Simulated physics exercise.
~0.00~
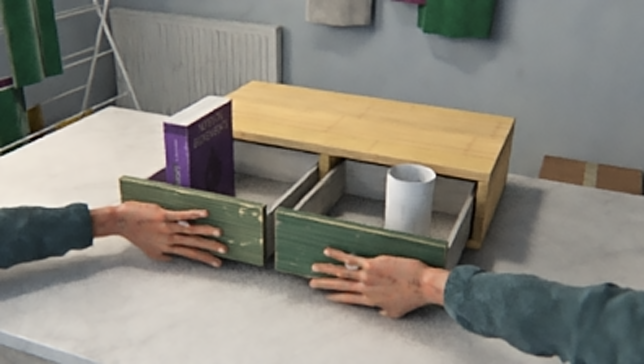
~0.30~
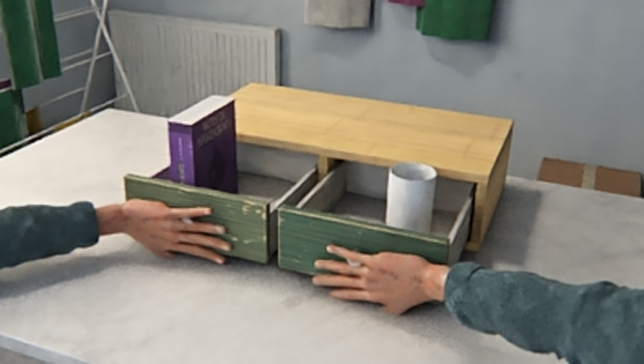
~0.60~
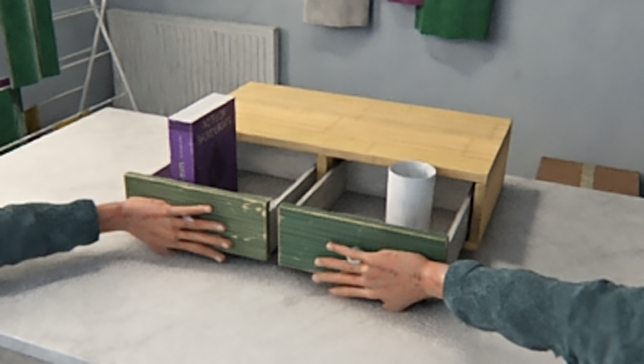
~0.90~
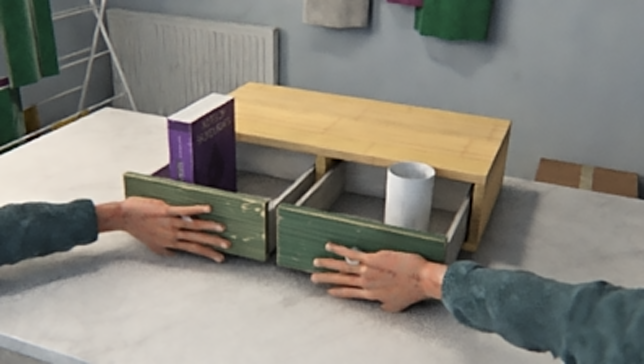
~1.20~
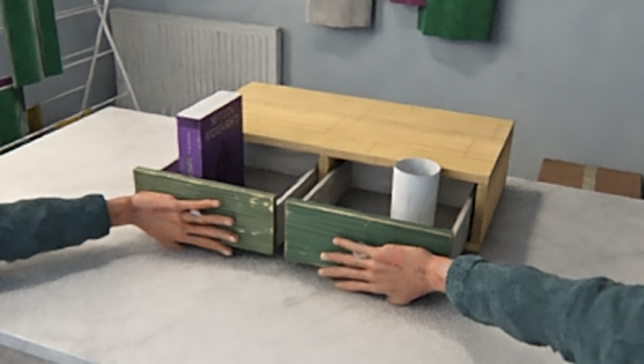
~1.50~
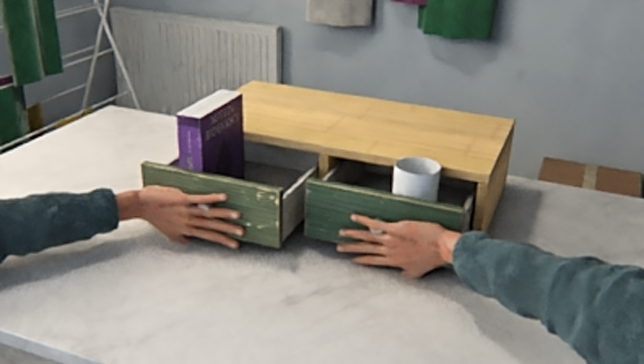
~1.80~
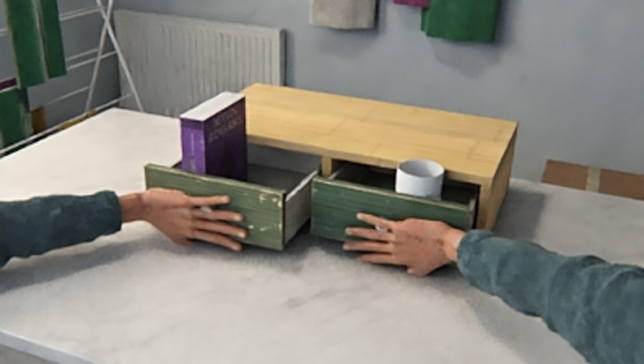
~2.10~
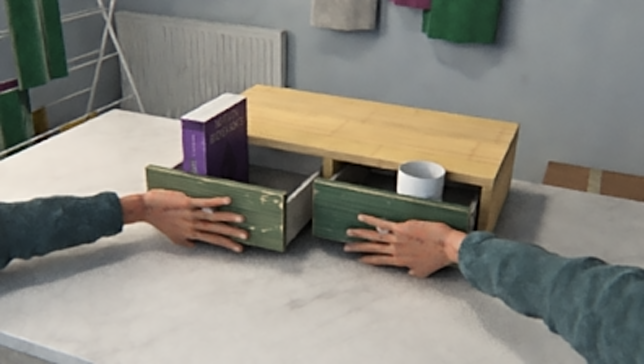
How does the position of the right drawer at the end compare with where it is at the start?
At the start the right drawer is pulled well out of the chest, and by the end it sits further in, though it is still ajar.
On a pale tabletop in a room with a radiator and hanging cloths, a low wooden chest has two green-fronted drawers standing open side by side. A purple book stands upright in the left drawer and a white beaker in the right one, while a hand rests against each front. The hands first ease both drawers inwards very slightly, then pause. Next they push again, and the right drawer slides noticeably further in than the left. Both drawers then come to rest still ajar, with the book and beaker upright and the hands against the fronts.
